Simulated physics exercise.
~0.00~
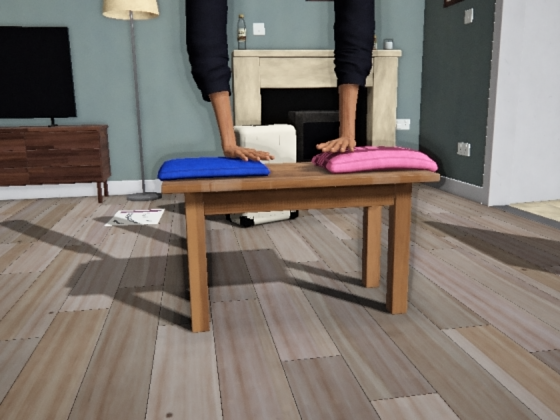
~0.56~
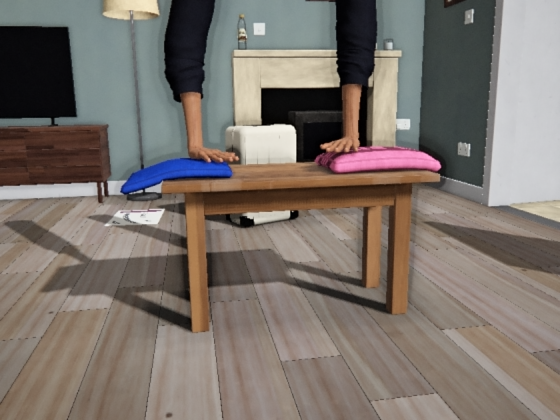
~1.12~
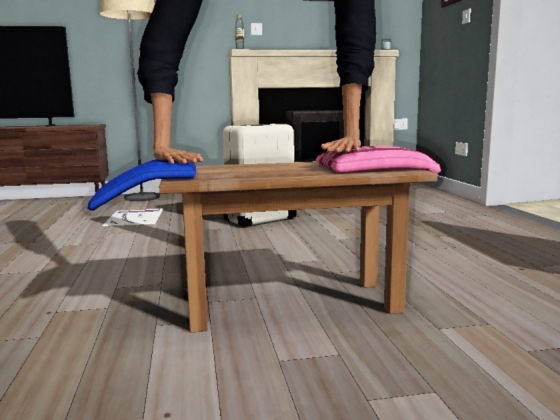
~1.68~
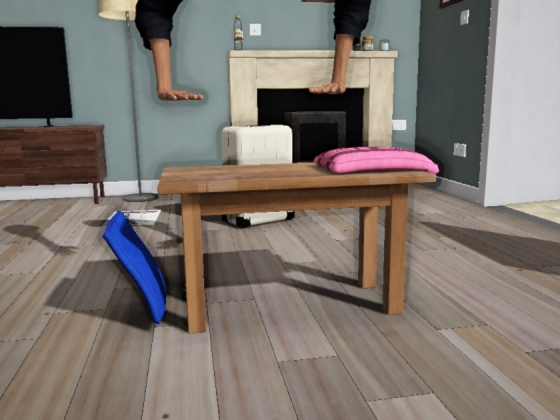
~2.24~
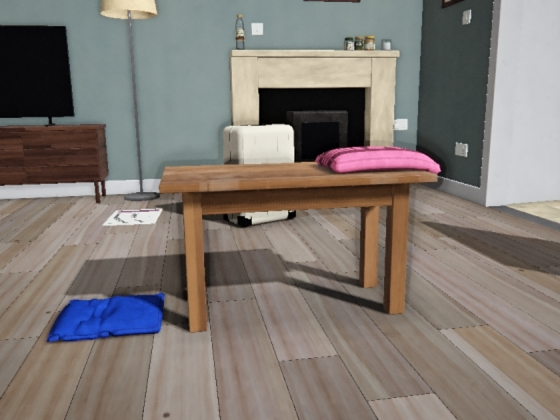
In the video, two hands press on a blue seat pad and a pink folded blanket on a wooden table, and the blue pad slides left over the edge. The hands lift away as it drops to the floor, while the pink blanket stays on the table.
